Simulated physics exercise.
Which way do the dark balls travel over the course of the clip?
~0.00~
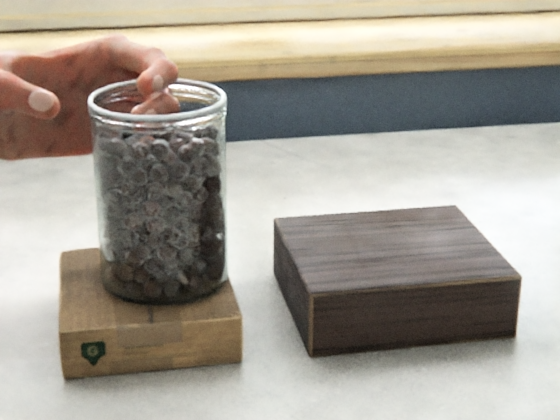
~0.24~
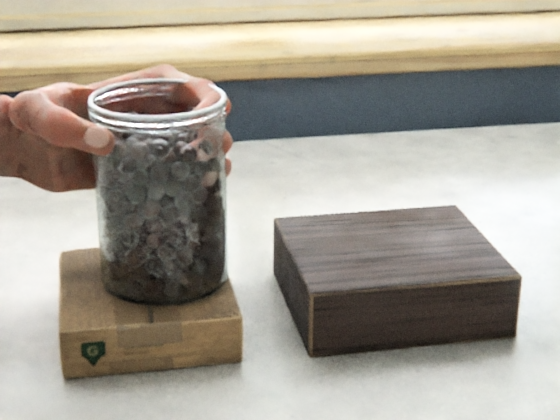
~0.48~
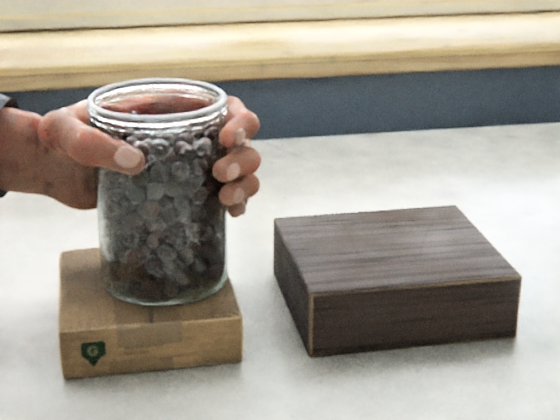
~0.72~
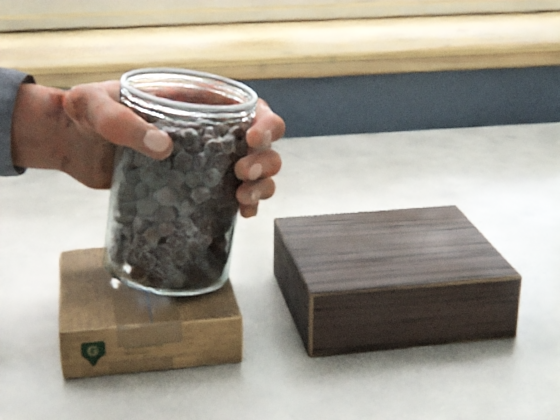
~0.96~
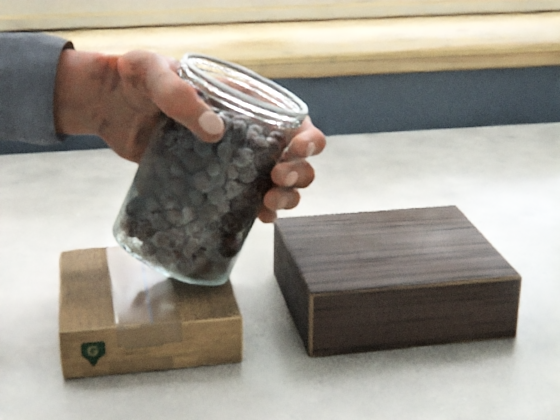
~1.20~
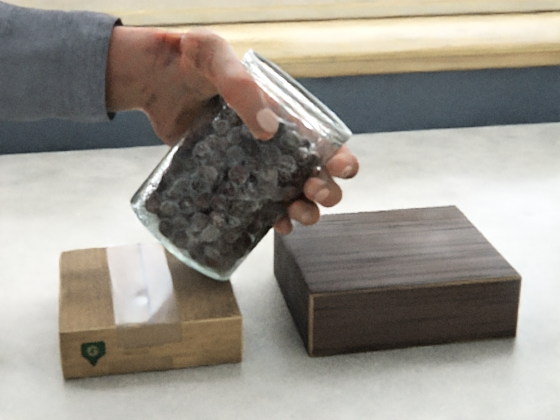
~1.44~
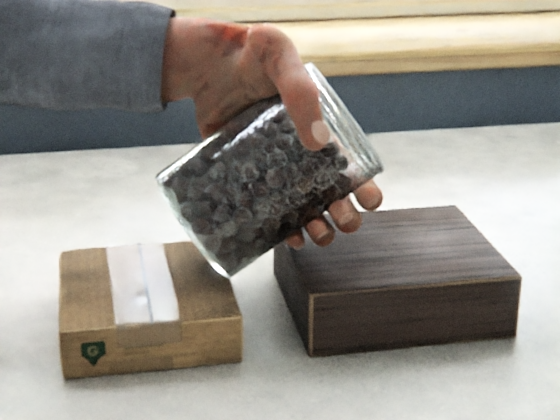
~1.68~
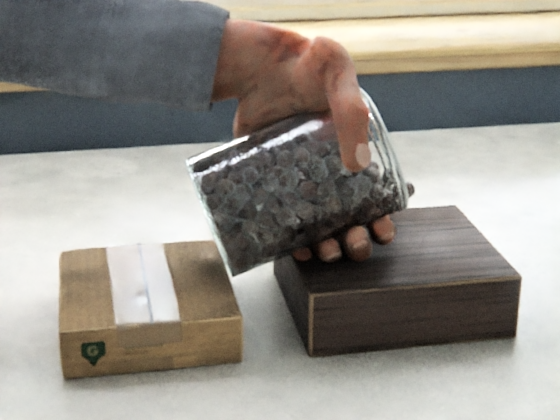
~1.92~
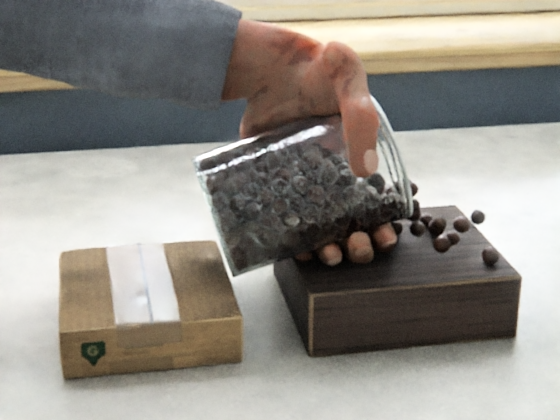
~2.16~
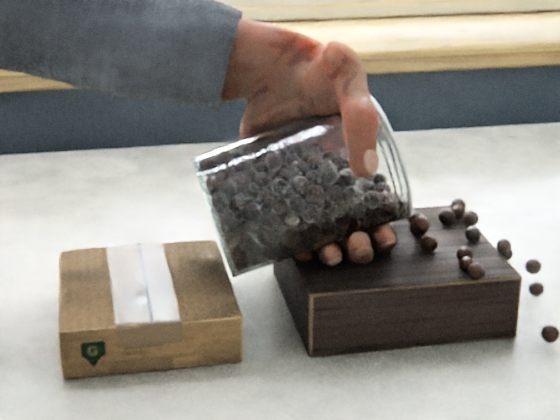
They travel to the right, carried along in the jar as it tips, and a few then roll out further to the right.
